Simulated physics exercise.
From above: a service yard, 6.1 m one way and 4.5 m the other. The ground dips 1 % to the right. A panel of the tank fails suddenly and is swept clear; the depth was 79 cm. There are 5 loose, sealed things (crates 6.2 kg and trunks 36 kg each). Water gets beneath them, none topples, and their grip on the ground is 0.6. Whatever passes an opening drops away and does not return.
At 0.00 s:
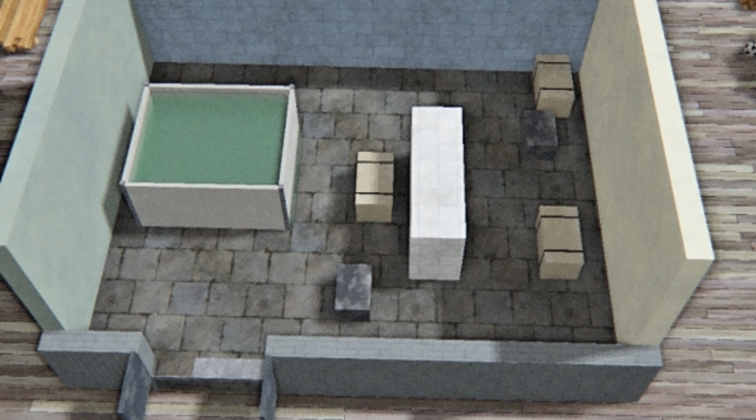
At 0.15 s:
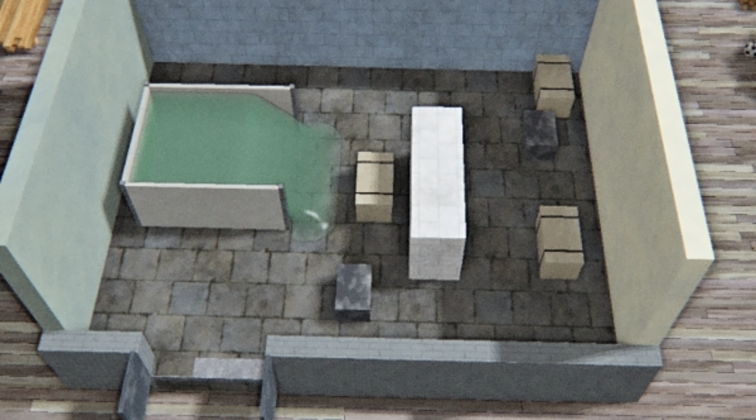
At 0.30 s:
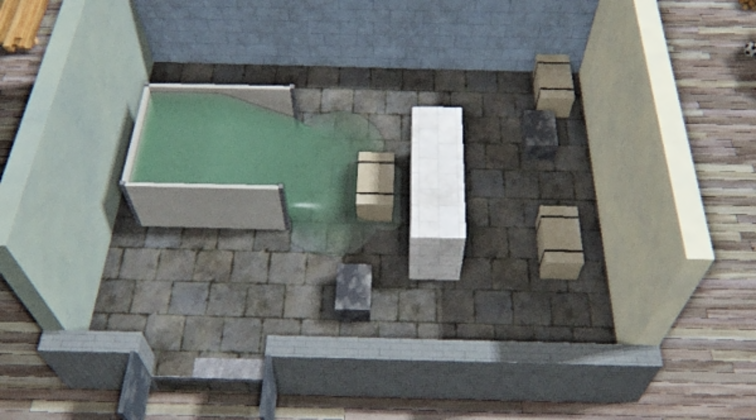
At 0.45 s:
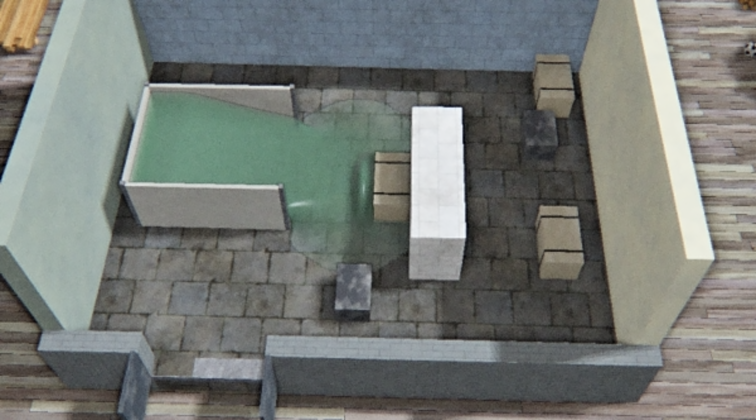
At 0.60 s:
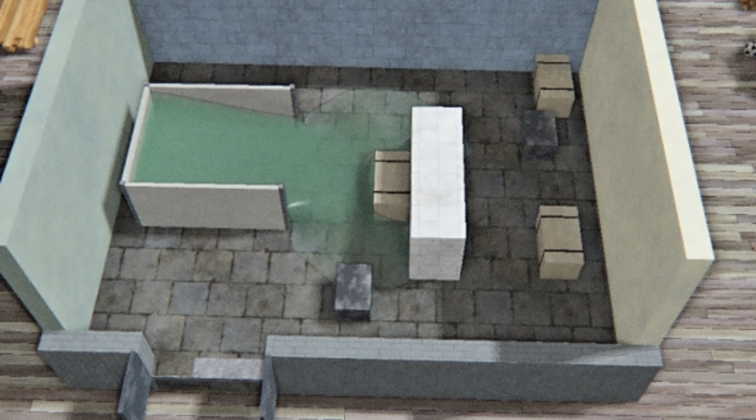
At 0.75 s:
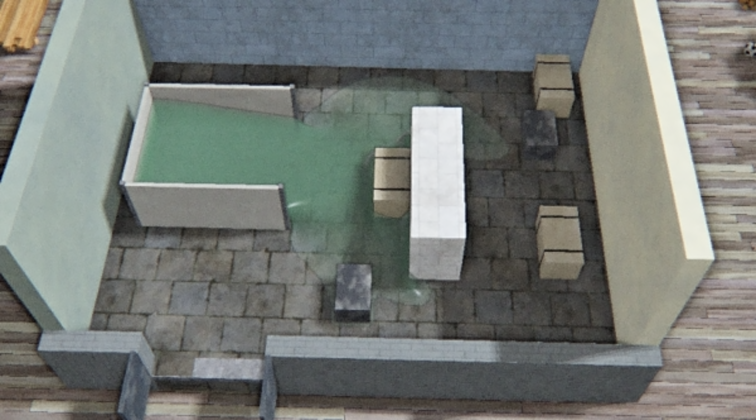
A walled tank of green water lost its right side, and the water spread rightward over the stone floor, pushed the nearest wooden crate against the long white block, and flowed around the block's ends.
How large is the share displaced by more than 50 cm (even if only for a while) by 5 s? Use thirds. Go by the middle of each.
It is at least two thirds.
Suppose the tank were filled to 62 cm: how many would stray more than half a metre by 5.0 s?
Then 5.
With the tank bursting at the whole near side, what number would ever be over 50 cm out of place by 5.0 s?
In that case 1 of them.
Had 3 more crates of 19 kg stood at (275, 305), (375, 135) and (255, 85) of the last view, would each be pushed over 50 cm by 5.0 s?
In turn: Past it, over, less.
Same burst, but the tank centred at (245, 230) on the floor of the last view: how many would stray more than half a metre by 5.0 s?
In that case 5 of them.
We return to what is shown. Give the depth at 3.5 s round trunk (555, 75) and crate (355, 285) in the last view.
About 5 and 4 cm.
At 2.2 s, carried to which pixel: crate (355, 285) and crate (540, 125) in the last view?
Around (268, 310) and (579, 141).
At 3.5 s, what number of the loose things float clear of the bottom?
2 of them.
After 1.1 s 0 of 5 are over 50 cm from their spots; 1 afloat.
After 2.2 s 3 of 5 are over 50 cm from their spots; 2 afloat.
After 3.5 s 4 of 5 are over 50 cm from their spots; 2 afloat.
After 5.0 s 5 of 5 are over 50 cm from their spots, and 5 have been at some point; 3 afloat.
